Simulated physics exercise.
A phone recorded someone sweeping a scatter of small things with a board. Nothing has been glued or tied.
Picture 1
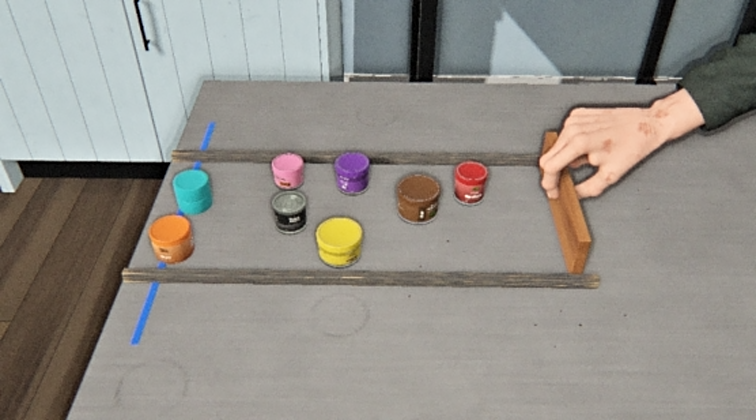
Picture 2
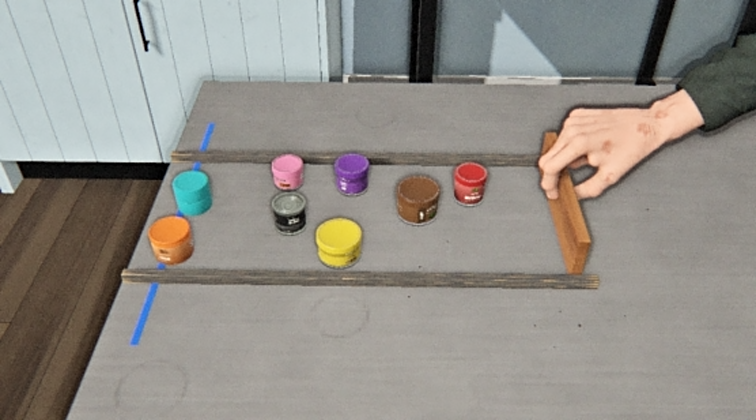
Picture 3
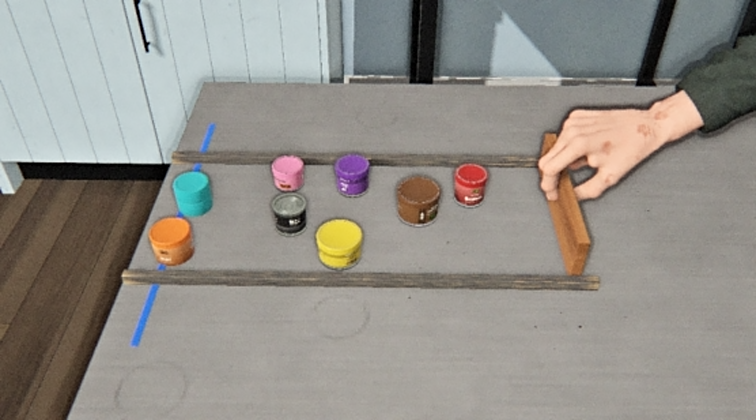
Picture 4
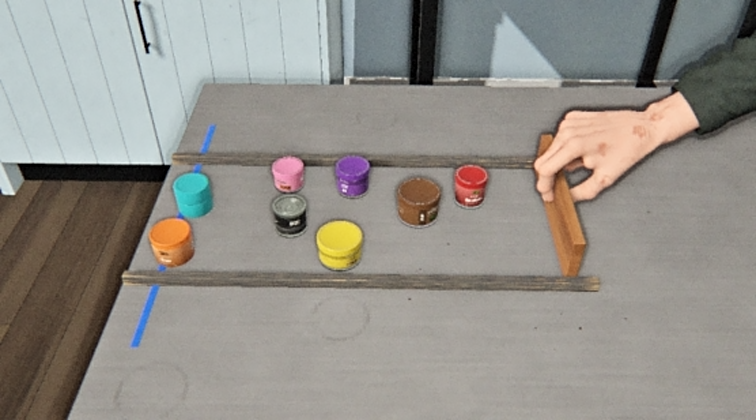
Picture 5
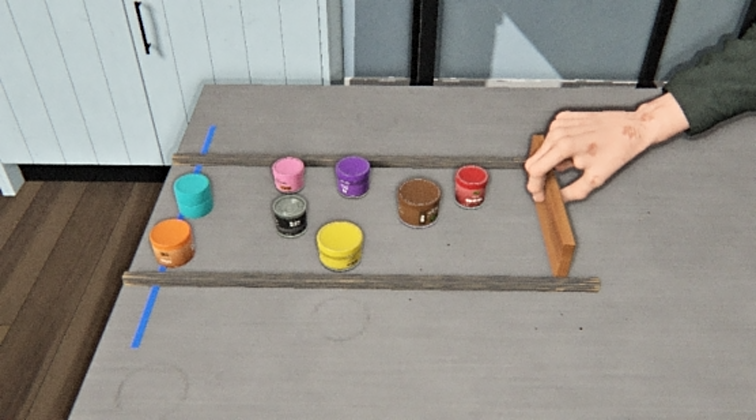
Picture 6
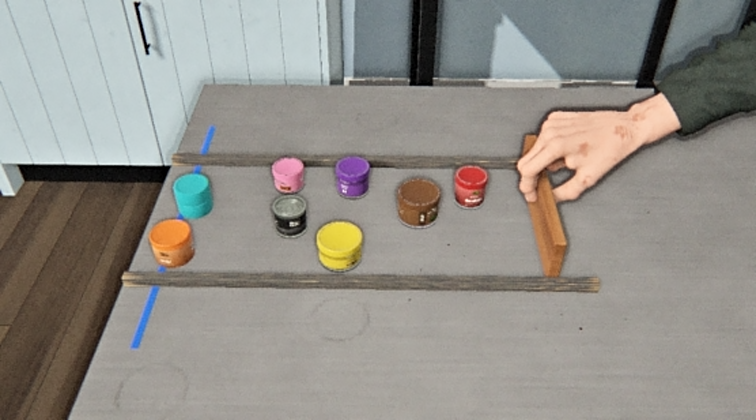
On a grey tabletop, a hand slides a wooden board slightly left between two strips towards eight small colourful pots, which stay still.
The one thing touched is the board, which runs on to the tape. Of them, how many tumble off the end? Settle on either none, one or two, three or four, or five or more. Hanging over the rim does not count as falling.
The number that falls off comes to three or four.
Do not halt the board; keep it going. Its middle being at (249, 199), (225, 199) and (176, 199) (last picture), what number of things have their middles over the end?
The numbers past the end are 0, 0 and 4.
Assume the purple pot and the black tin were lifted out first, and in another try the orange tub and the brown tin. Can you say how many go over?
Count: 2 (first case); 2 (second).
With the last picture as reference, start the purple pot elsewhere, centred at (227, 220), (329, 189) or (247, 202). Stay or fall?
Slips off; Slips off; Slips off.
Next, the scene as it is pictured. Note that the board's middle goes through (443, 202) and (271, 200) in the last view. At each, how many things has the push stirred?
Note: First position 2; second position 6.
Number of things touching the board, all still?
4.
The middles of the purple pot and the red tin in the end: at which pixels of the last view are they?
The purple pot comes to rest close to (178, 165), while the red tin rests close to (171, 183).
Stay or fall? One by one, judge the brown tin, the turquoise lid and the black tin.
Brown tin: Stays up; turquoise lid: Goes down; black tin: Goes down.
Soon after, none off yet; orange tub at rest near (173, 244); turquoise lid at rest near (194, 197); pink tin at rest near (289, 176).
Then, none off yet; orange tub at rest near (173, 244); turquoise lid at rest near (194, 197); pink tin moved about its own width near (268, 172).
Further on, none off yet; orange tub moving near (163, 247); turquoise lid at rest near (192, 196); pink tin moved well along near (209, 166).
By the end, the number that fall off is three or four; fallen, black tin, pink tin, turquoise lid and orange tub.
